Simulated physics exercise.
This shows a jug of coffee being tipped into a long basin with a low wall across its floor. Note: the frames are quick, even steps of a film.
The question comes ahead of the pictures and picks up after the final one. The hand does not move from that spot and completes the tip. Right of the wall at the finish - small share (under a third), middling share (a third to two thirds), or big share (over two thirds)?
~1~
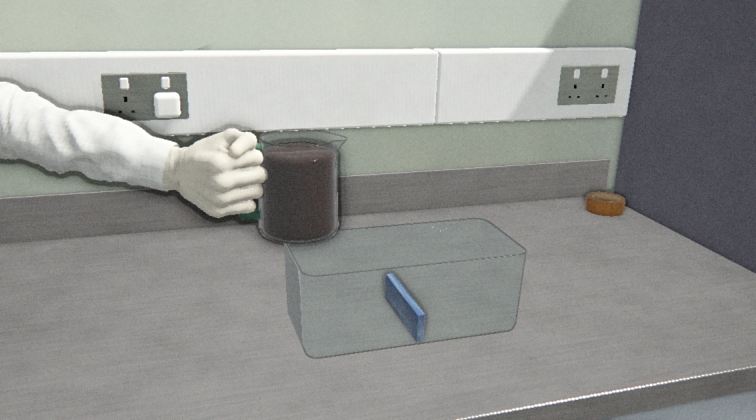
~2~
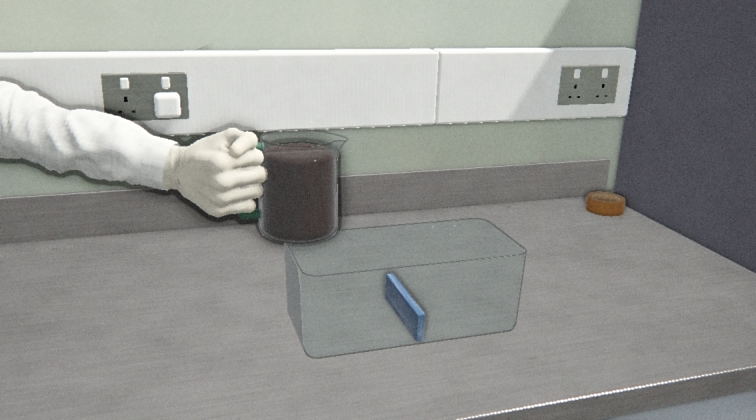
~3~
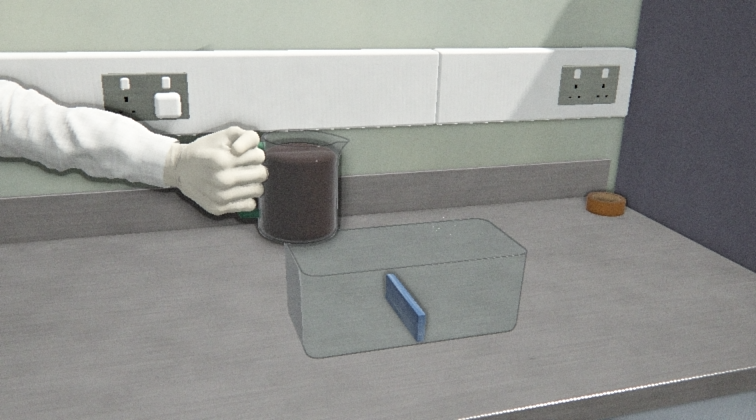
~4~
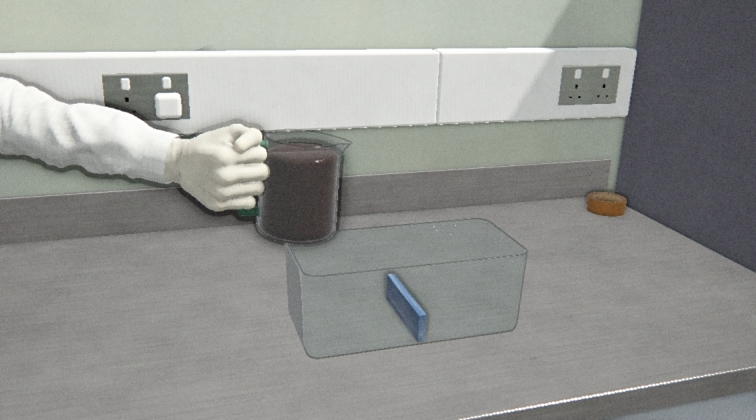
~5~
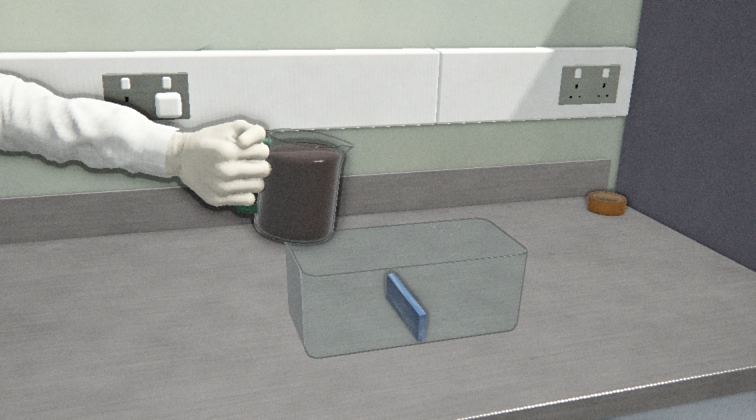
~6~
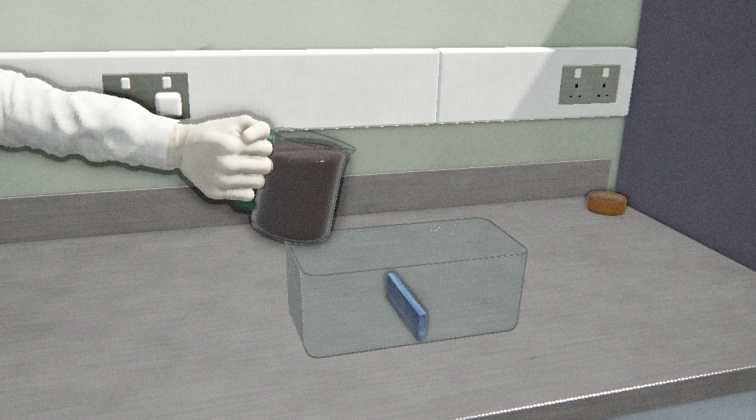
Small.
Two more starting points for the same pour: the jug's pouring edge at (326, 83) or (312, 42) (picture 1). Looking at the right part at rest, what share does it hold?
5 and 5 in a hundred.
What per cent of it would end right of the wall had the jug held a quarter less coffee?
Some 5 parts in a hundred.
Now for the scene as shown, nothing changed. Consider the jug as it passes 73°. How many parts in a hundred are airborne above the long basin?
About 15 %.
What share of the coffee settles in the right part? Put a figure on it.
Share approx. 15 %.
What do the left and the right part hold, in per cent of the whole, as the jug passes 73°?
Left part: Around 5 %. Right part: Around 0 %.
A moment on, the tilt is 73° and 82 per cent is still to pour, 5 is left of the wall and 1 right of it.
Next, the tilt is 106° and 29 per cent is still to pour, 47 is left of the wall and 11 right of it.
Then the tilt is 109° and 3 per cent is still to pour, 82 is left of the wall and 12 right of it.
Later the tilt is 109° and 0 per cent is still to pour, 83 is left of the wall and 16 right of it.
Finally, 83 per cent lies left of the wall, 16 right of it and 1 outside.
